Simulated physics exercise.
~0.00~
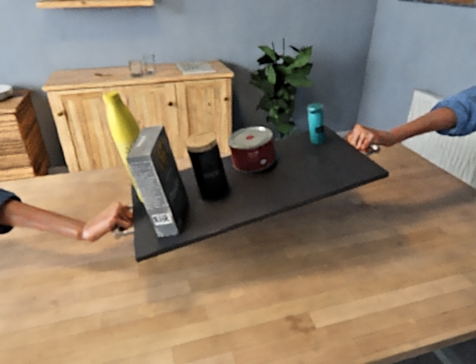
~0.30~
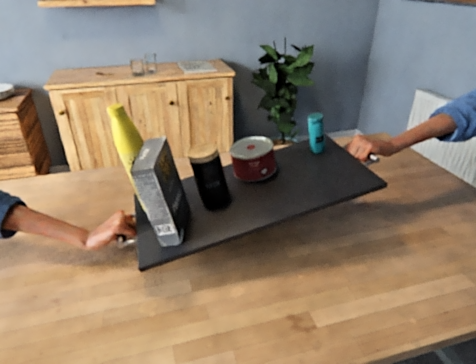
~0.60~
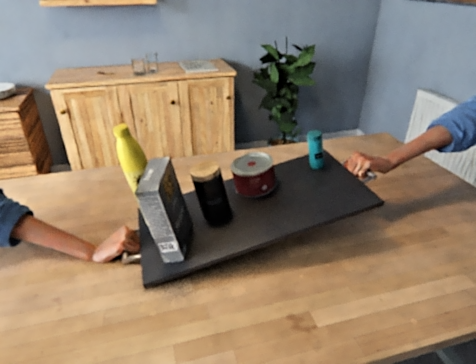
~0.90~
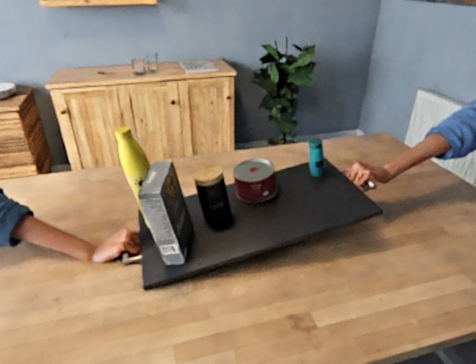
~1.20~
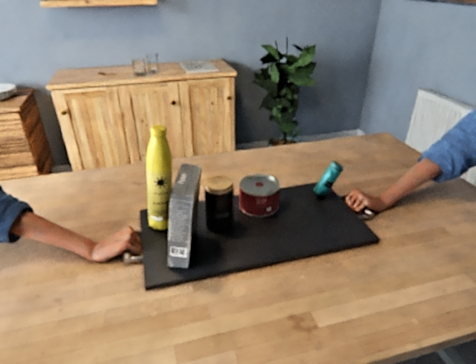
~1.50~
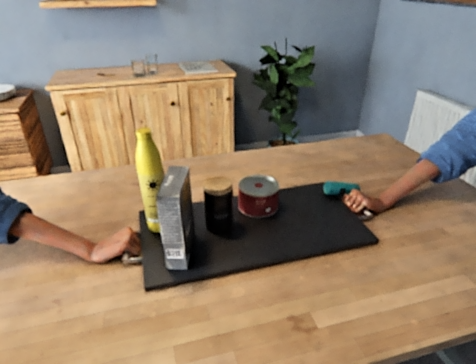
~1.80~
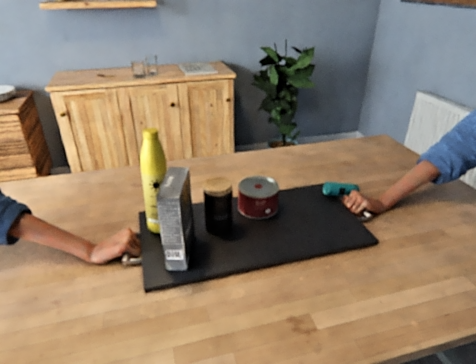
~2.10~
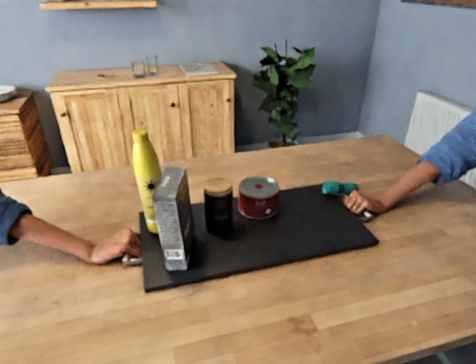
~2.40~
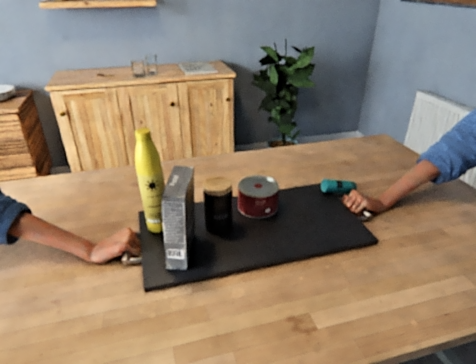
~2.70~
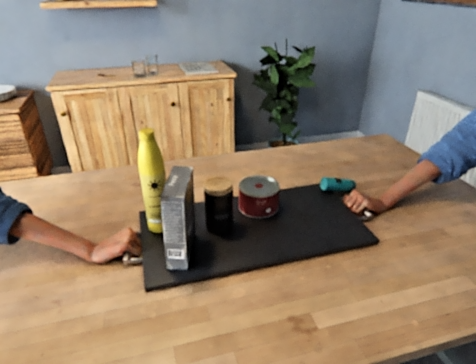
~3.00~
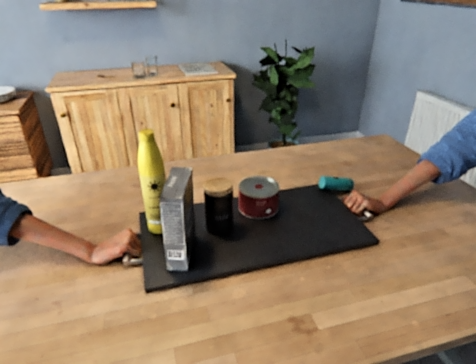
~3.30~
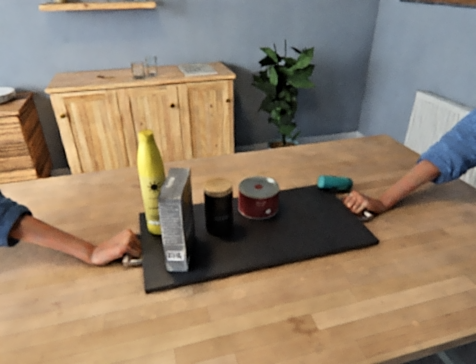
In a grey-walled room, seen from slightly above across a wooden table, two hands hold a rimless black tray tilted over the tabletop, its left side lower. On it, from left to right, stand a yellow bottle behind a grey packet, a black jar, a red tub and a small turquoise shaker. The hands lower the tray, left edge first, then the raised right side drops flat. The turquoise shaker tips and falls on its side by the right hand, while the packet rocks slightly and settles. The other four items remain standing on the tray, hands still at its ends.
